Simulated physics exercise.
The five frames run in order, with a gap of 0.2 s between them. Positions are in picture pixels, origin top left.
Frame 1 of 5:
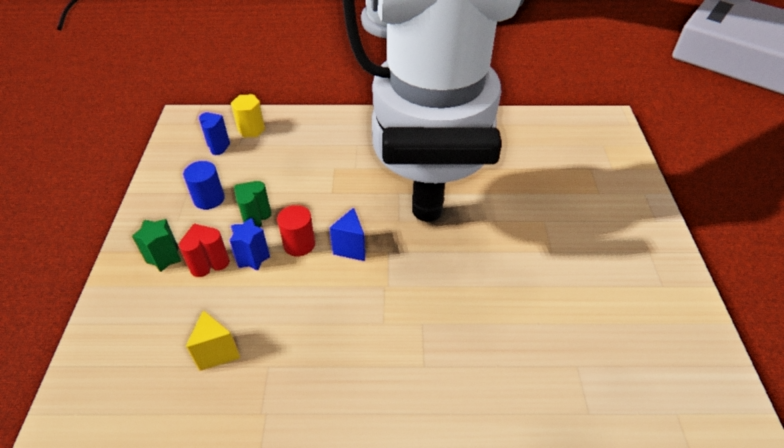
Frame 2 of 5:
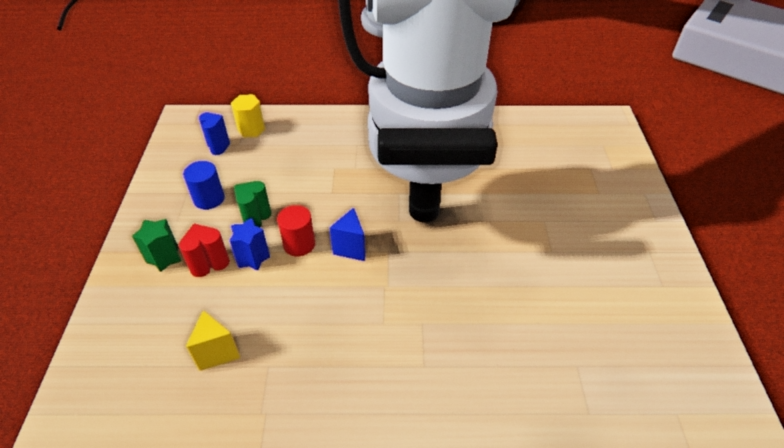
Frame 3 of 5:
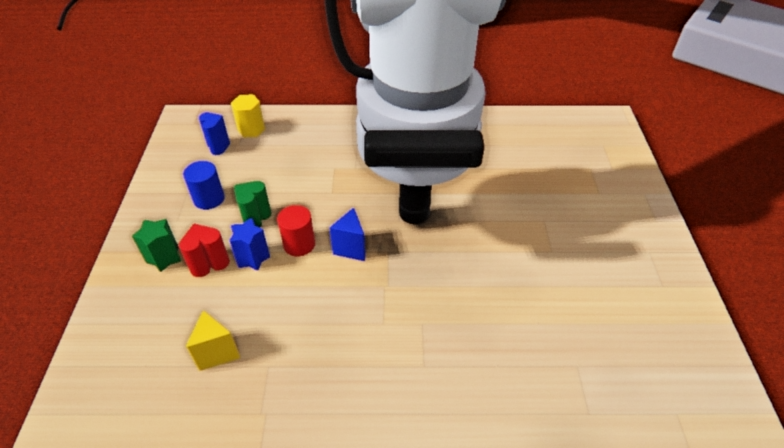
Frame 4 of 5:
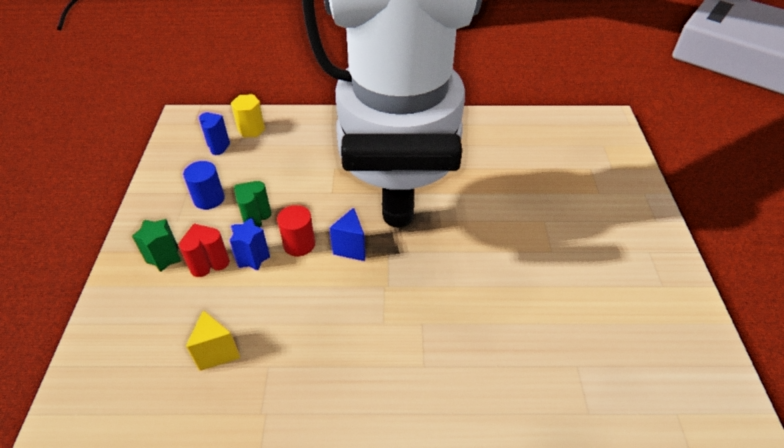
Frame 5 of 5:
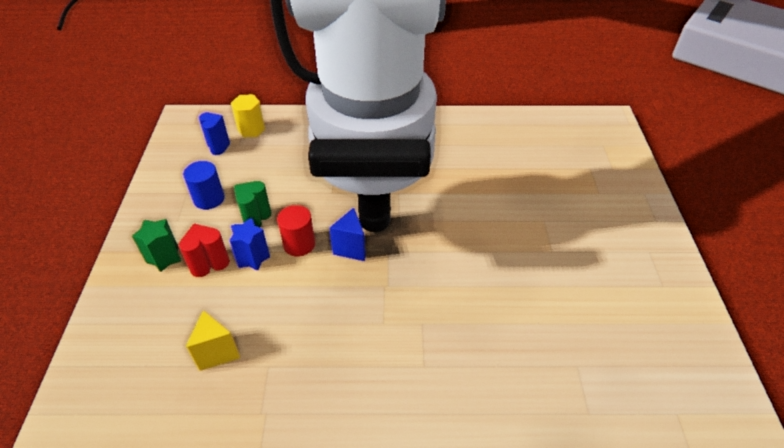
A white robot arm with a black rod slid slowly left across a wooden board, drawing close to a blue triangular block, while the scattered red, green, blue and yellow blocks stayed still.
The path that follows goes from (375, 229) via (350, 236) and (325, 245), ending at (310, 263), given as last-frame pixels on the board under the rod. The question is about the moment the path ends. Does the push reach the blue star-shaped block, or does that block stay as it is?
Answer: Unmoved.
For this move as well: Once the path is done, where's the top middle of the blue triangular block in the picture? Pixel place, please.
My estimate: (326, 248).
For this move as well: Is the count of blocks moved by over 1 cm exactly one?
In short: No.
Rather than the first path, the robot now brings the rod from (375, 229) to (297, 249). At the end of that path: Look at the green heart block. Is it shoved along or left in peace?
Left where it is.
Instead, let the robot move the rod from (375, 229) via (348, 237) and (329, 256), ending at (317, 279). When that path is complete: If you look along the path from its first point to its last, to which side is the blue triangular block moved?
Leftward.
On the path given first. Halfway along, rod at (336, 233); blue triangular block at (332, 233), turned 85° anticlockwise.
At the end, rod at (308, 255); blue star-shaped block not moved; red round block at (277, 221); blue triangular block at (326, 248), turned 130° anticlockwise.
